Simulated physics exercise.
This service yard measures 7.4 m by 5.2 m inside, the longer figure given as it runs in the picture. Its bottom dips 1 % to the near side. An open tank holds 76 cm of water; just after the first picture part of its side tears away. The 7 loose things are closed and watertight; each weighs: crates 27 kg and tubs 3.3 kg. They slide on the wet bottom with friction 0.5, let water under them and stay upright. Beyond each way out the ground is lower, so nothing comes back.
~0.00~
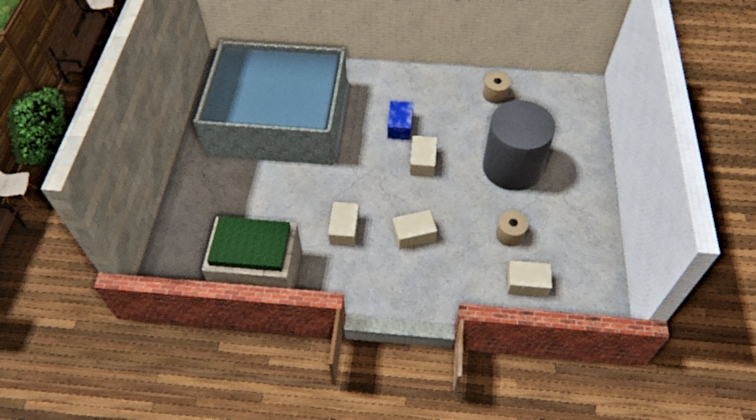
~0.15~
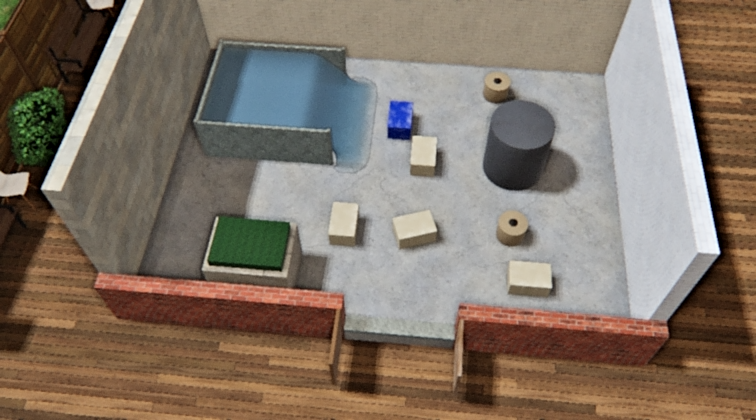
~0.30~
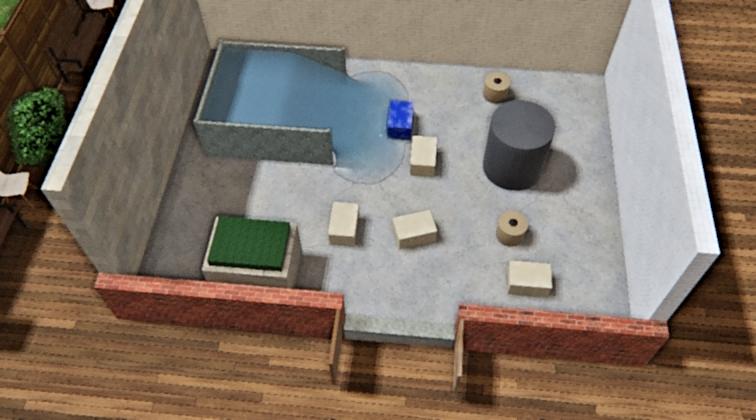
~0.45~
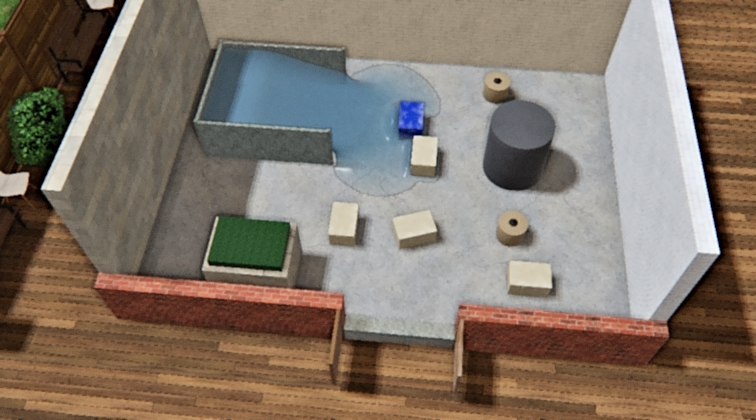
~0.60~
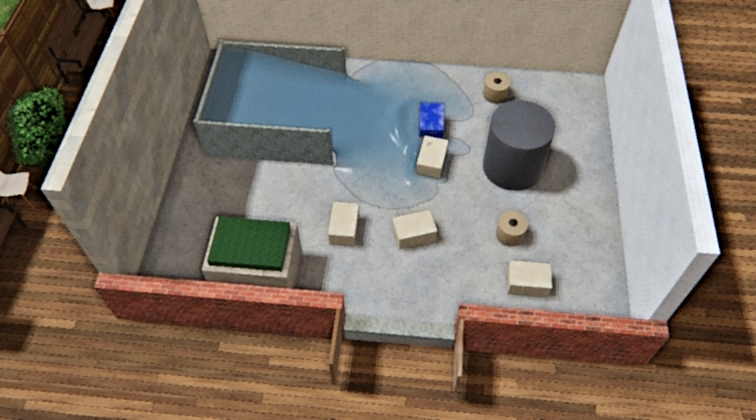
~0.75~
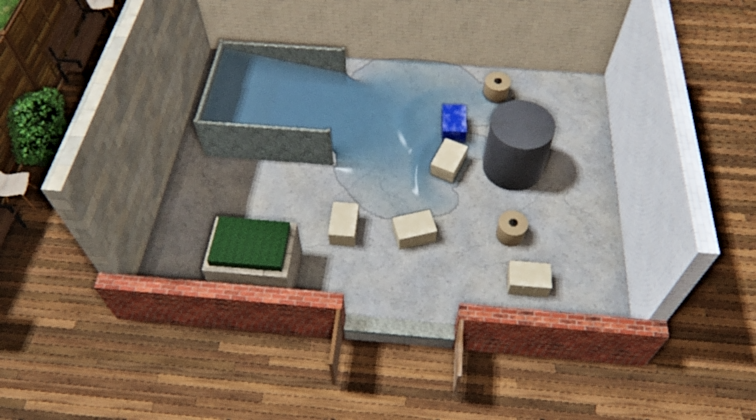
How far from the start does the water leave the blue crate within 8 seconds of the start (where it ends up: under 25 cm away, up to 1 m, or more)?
The blue crate gets carried off.
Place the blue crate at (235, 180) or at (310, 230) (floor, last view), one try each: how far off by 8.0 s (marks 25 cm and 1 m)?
In that order: It barely shifts; it moves a short way.
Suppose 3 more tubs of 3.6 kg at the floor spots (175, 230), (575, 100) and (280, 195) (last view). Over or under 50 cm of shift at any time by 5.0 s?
In that order: Short of it, over, less.
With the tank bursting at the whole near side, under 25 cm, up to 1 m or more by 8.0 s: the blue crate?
In that case the blue crate holds its place.
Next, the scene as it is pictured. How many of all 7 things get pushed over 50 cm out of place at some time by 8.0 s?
7 of them.
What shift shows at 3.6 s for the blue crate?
About 300 cm.
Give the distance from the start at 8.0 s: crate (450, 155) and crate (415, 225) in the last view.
In turn: 250 cm, 140 cm.
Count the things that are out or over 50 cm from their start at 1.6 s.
4 of them.
After 1.6 s the blue crate is near (578, 105), 3.1 m from its start, aground; 0 of 7 are out; 1 afloat.
After 3.6 s the blue crate is near (554, 211), 3.1 m from its start, aground; 0 of 7 are out; 4 afloat.
After 5.6 s the blue crate is near (448, 248), 2.8 m from its start, afloat; 0 of 7 are out; 5 afloat.
After 8.0 s the blue crate is near (317, 256), 3.1 m from its start, afloat; 1 of 7 are out; 4 afloat.
